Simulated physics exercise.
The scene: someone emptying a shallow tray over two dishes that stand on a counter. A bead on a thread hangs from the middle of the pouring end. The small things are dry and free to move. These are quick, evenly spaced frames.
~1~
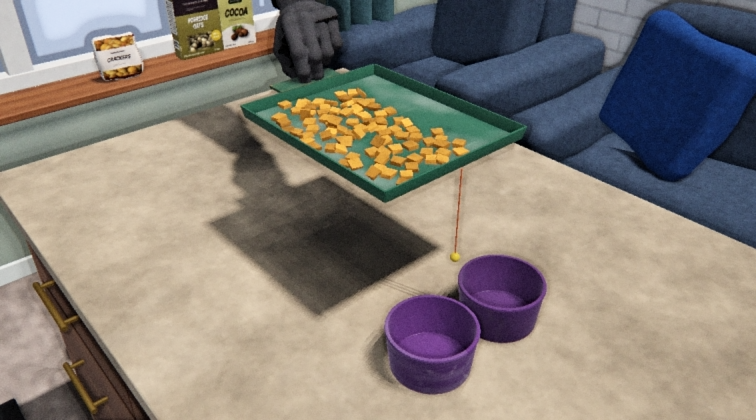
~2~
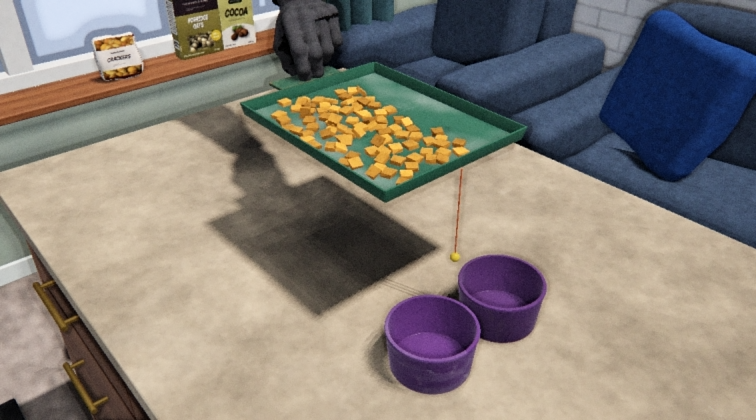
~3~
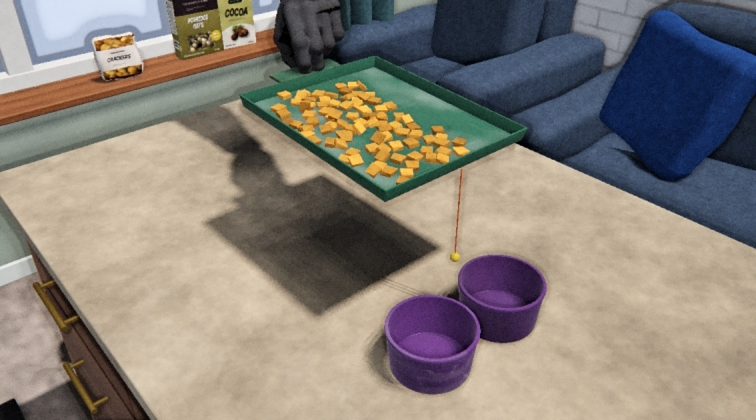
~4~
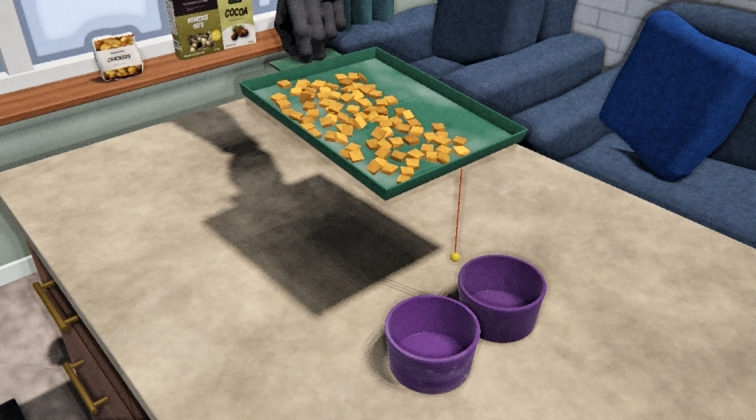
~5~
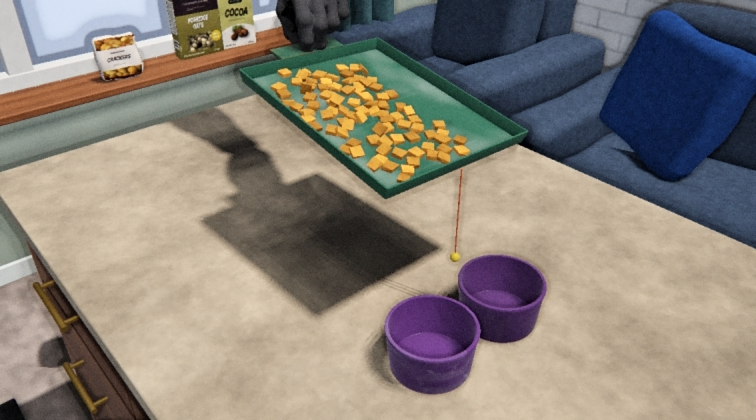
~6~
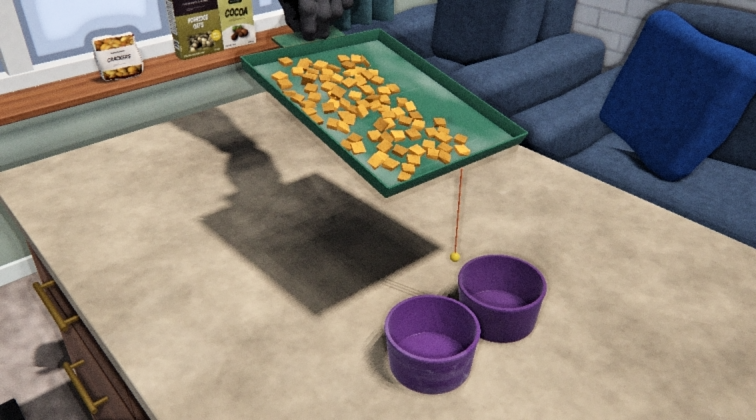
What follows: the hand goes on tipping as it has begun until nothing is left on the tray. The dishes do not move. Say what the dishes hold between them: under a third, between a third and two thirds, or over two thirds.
Caught overall: Between a third and two thirds.
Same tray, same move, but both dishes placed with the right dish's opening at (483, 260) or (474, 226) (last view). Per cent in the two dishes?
First some 40, then 0 per cent.
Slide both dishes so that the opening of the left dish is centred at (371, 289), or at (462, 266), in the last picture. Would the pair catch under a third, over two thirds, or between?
The first try: Below one third. The second: One to two thirds.
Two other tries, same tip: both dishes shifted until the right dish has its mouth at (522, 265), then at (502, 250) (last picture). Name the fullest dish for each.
In turn: The dish on the right; the right dish.
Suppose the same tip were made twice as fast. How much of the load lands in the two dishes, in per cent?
It comes to 40 per cent or so.
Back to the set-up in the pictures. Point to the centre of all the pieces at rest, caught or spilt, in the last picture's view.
Near (515, 300).
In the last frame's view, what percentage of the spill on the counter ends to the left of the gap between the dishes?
Some 0 per cent.
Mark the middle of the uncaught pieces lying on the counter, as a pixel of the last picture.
Roughly at (533, 280).
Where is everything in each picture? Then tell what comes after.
In the first picture, corners of the pouring end (385, 189) and (523, 126), level; middle of the load (361, 129), small crackers; left dish (464, 367); right dish (533, 317); bead on its thread (455, 257).
In the second picture, corners of the pouring end (385, 189) and (523, 127), level; middle of the load (361, 128).
In the third picture, corners of the pouring end (386, 188) and (523, 128), tipped barely, lowest at the right corner; middle of the load (361, 124).
In the fourth picture, corners of the pouring end (387, 187) and (524, 129), tipped a little, lowest at the right corner; middle of the load (361, 118).
In the fifth picture, corners of the pouring end (388, 186) and (524, 130), tipped a little, lowest at the right corner; middle of the load (362, 112).
In the sixth picture, corners of the pouring end (389, 185) and (525, 132), tipped a little, lowest at the right corner; middle of the load (363, 106); left dish (464, 367); right dish (533, 317).
Just after the last frame, tray tipped steeply; almost all on the tray; just a few in the air.
A moment on, tray tipped right over; roughly a quarter on the tray; roughly a quarter in the right dish; roughly a quarter outside both; roughly a quarter in the air.
Further on, tray tipped past a quarter turn; just a few in the left dish; roughly a third in the right dish; roughly half outside both.
When it is over, tray tipped past a quarter turn; just a few in the left dish; roughly a third in the right dish; roughly half outside both.
